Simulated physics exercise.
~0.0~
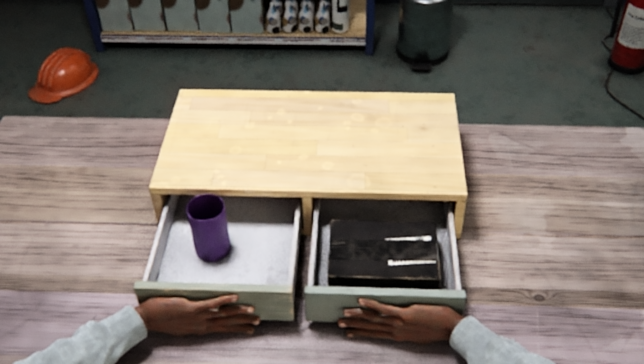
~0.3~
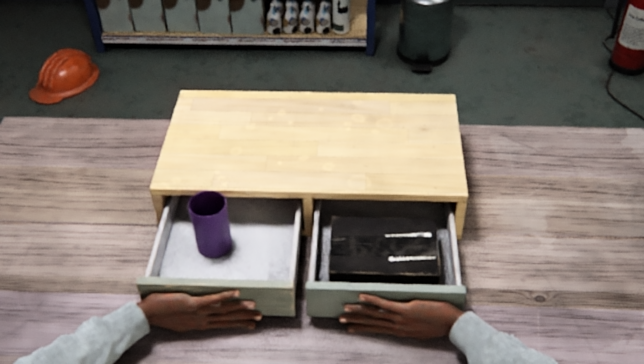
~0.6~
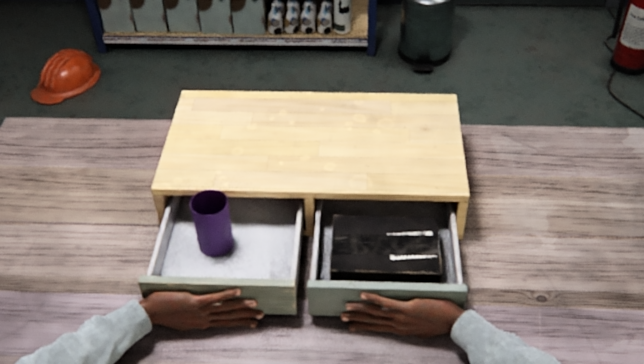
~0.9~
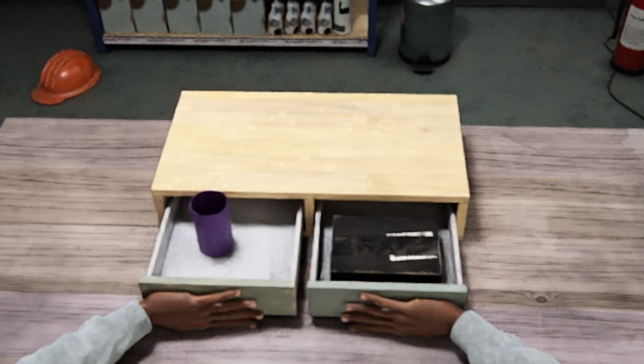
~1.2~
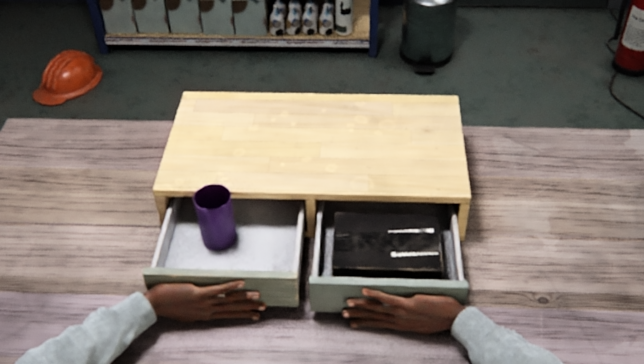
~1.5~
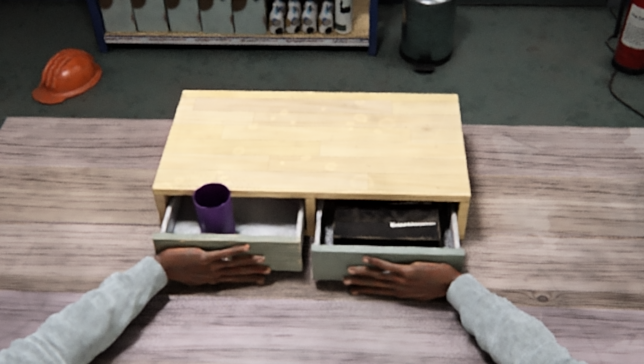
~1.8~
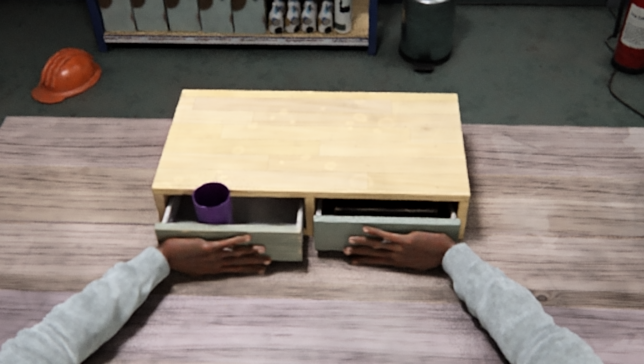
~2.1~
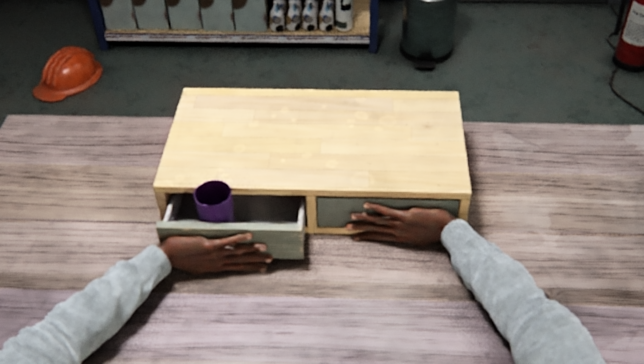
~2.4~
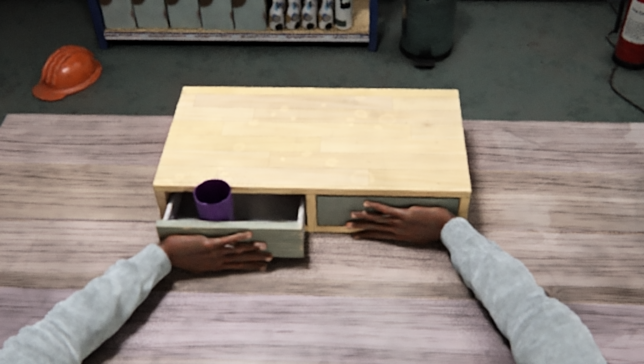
Two hands pushed at the open drawers of a low wooden cabinet, sliding both inward together. The right drawer, holding a black box, closed flush, while the left one, with an upright purple cup inside, stopped partway and stayed ajar.
